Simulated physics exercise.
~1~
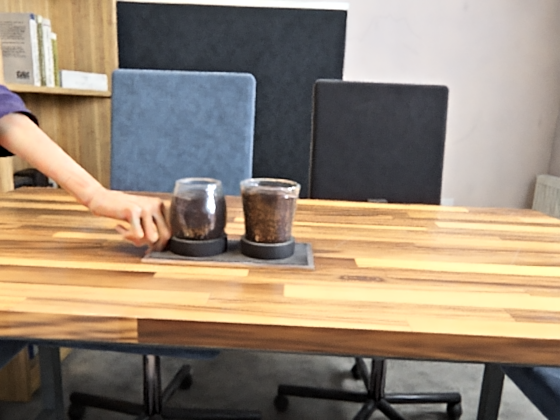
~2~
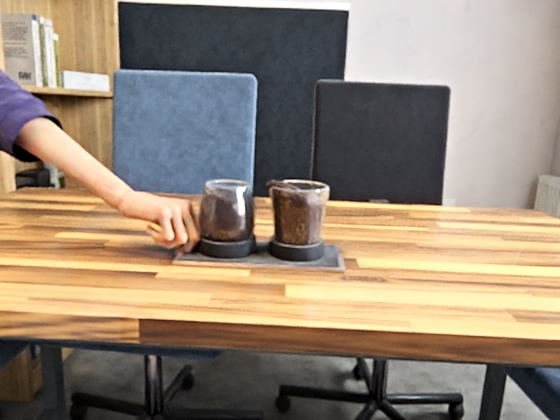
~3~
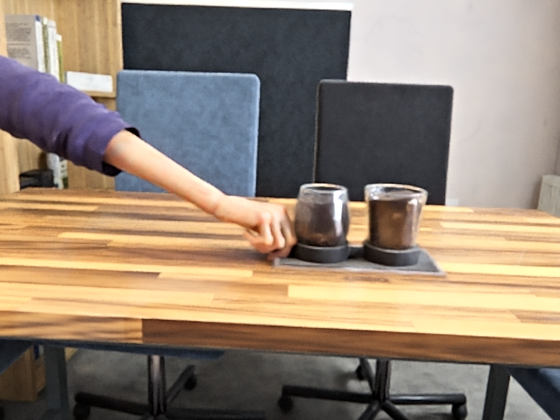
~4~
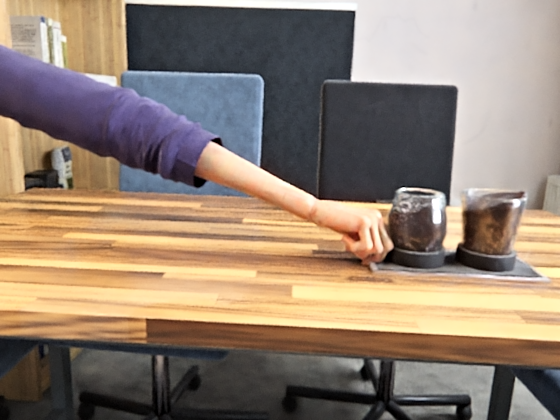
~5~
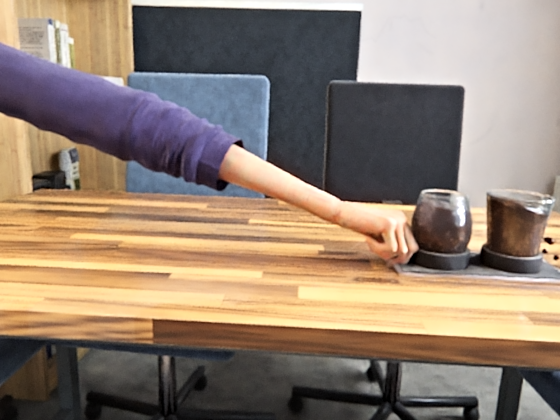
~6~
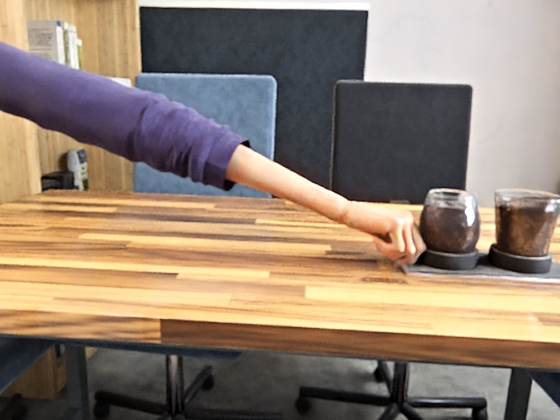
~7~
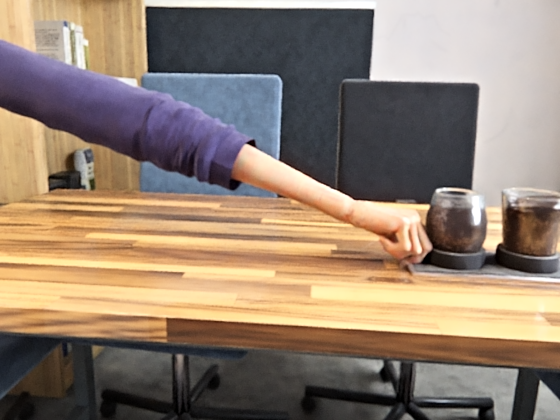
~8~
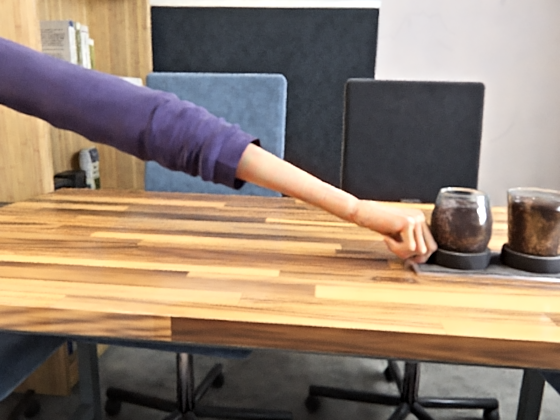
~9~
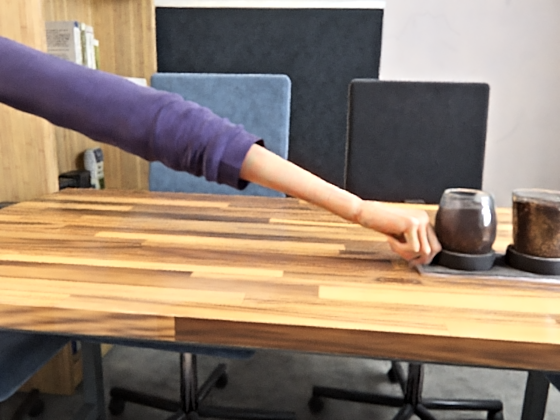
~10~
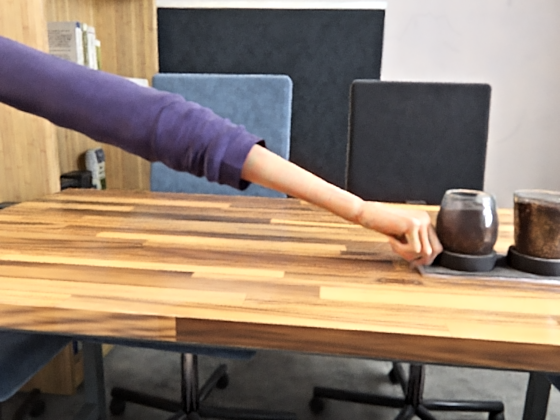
On a striped wooden table with blue and black chairs behind it, a small dark tray holds two open glasses of dark drink, a rounded one on the left and a wider tumbler on the right. A hand at the tray's left edge begins pushing it to the right. The purple-sleeved arm stretches across the table as the tray slides a long way, and the liquid in the tumbler tilts. The tray then slows near the right side. It ends at rest, with both glasses upright and the hand still touching its edge.
